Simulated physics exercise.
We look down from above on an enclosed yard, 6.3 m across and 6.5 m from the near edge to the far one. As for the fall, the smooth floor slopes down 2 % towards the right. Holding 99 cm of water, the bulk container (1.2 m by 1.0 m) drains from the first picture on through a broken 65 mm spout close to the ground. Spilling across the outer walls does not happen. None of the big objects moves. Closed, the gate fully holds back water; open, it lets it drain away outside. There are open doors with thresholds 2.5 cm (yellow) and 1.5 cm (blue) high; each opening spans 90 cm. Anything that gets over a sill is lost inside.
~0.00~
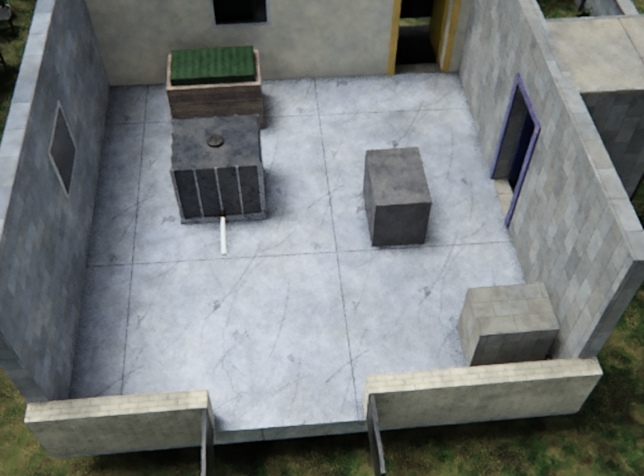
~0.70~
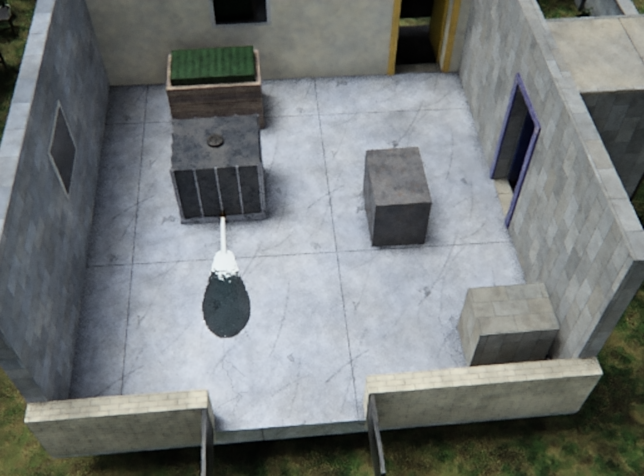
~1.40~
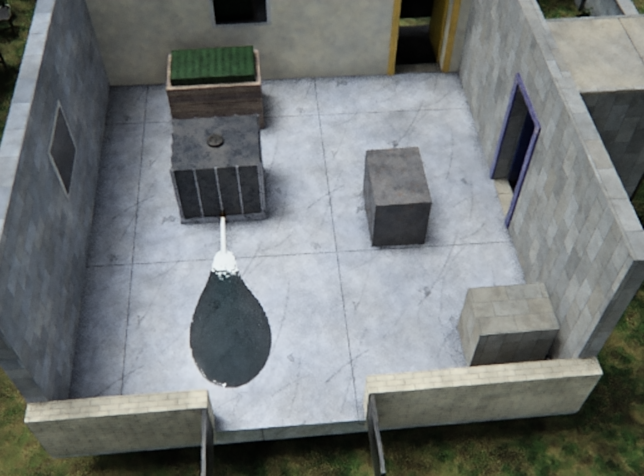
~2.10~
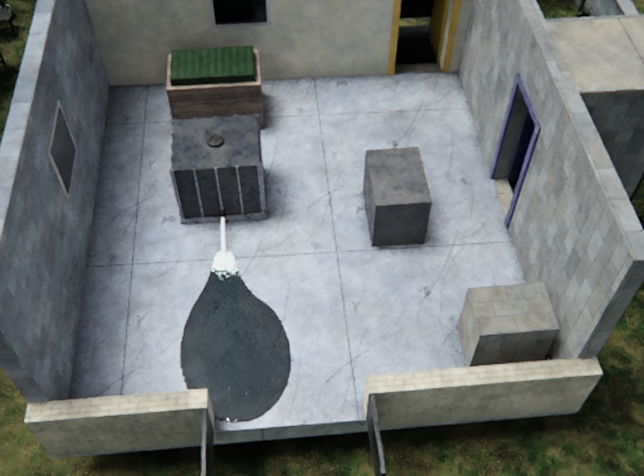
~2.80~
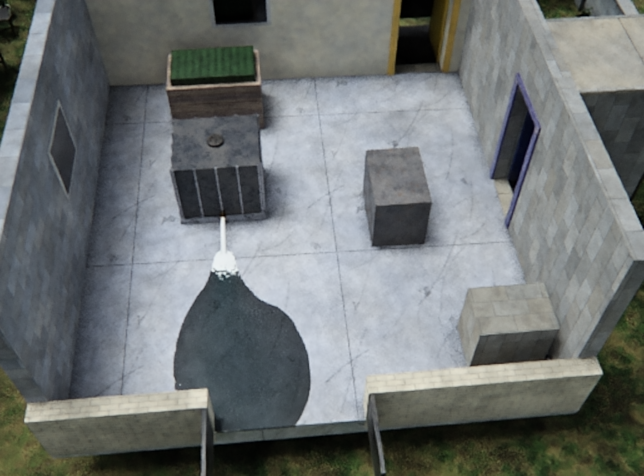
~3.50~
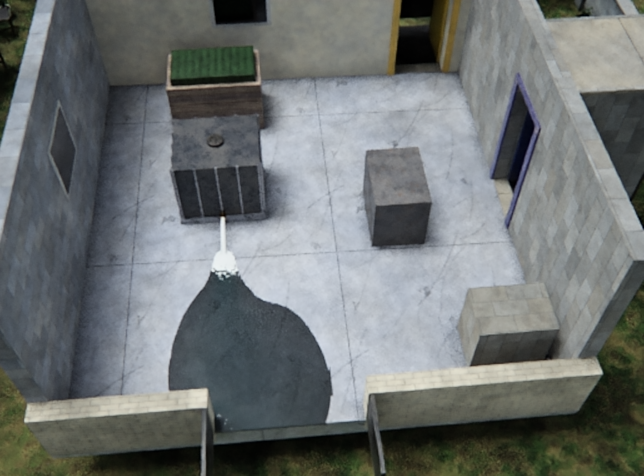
In a walled yard with scattered blocks, a thin white jet shot from the front of a dark ribbed container, and a dark sheet of water spread toward the near wall, widening mostly rightward.
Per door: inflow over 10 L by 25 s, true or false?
Yellow door: False; blue door: False.
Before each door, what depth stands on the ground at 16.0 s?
Depths in cm: Yellow 0.0, blue 0.0.
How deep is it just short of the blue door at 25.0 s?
1.2 cm.
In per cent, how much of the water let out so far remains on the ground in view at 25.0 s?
Roughly 38 per cent.
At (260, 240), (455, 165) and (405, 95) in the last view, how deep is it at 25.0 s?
I'd estimate 0.0, 0.0 and 0.0 centimetres.
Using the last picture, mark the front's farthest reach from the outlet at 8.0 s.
Look near (436, 396) in the last picture.
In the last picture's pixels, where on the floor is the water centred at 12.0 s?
Centre of water: Approx. (284, 353).
After 5.0 s water covers 10 % of the floor and is deepest (2 cm) near (224, 263); yellow door not reached, blue door not reached.
After 8.0 s water covers 10 % of the floor and is deepest (2 cm) near (224, 263); yellow door not reached, blue door not reached.
After 12.0 s water covers 15 % of the floor and is deepest (2 cm) near (224, 263); yellow door not reached, blue door not reached.
After 16.0 s water covers 15 % of the floor and is deepest (2 cm) near (224, 263); yellow door not reached, blue door not reached.
After 25.0 s water covers 20 % of the floor and is deepest (3 cm) near (557, 387); yellow door not reached, blue door 1.2 cm at the sill, 0 L in.
